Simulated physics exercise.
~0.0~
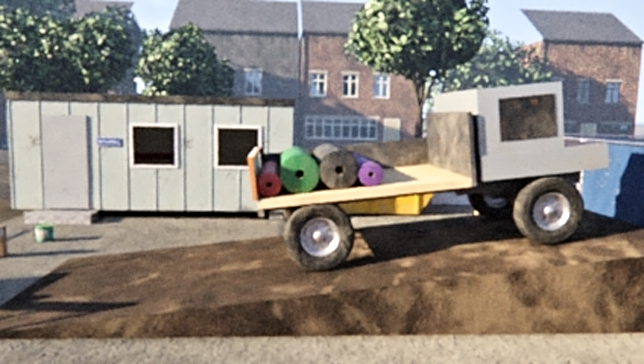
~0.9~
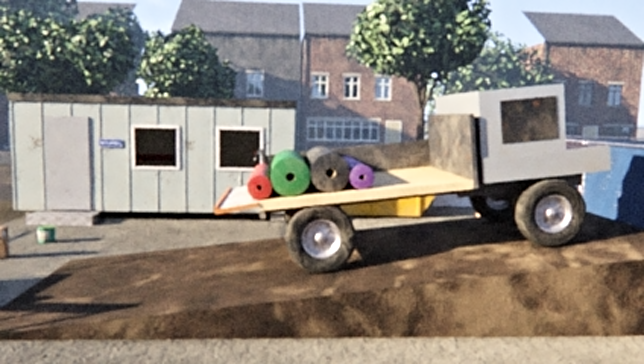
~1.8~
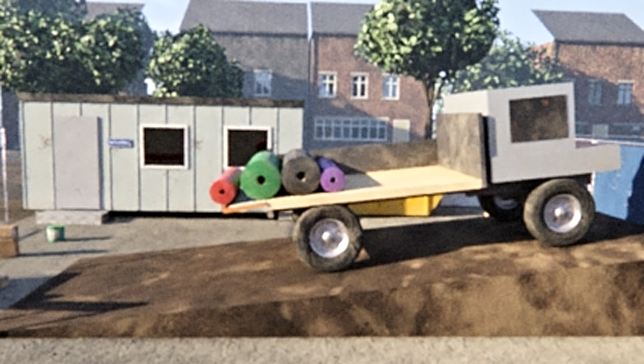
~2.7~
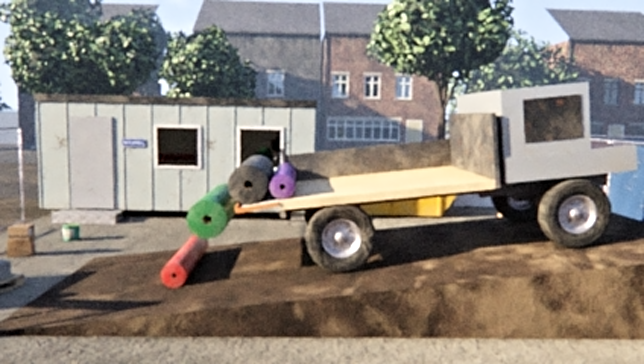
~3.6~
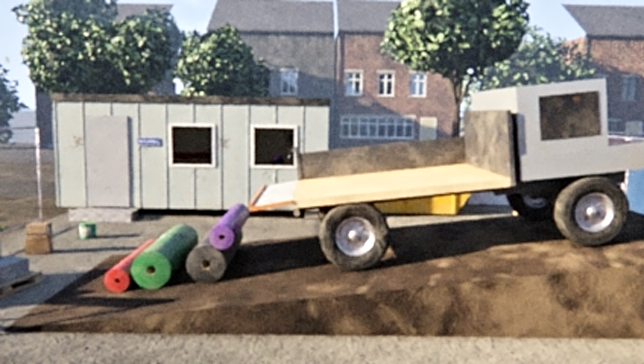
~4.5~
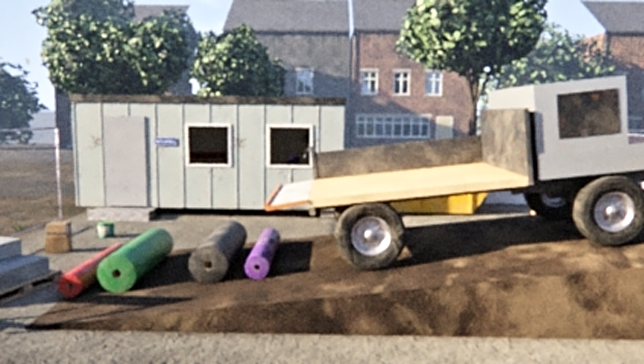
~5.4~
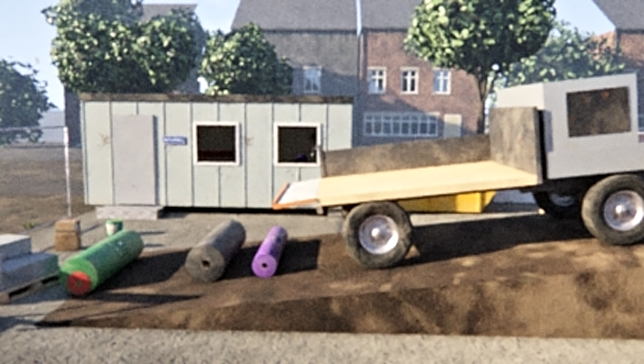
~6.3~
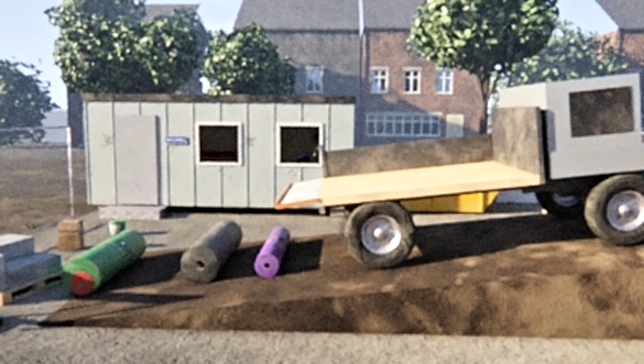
Four coloured rolls rolling left off a parked pick-up's lowered tailgate, red first and purple last, and settling on the ground.
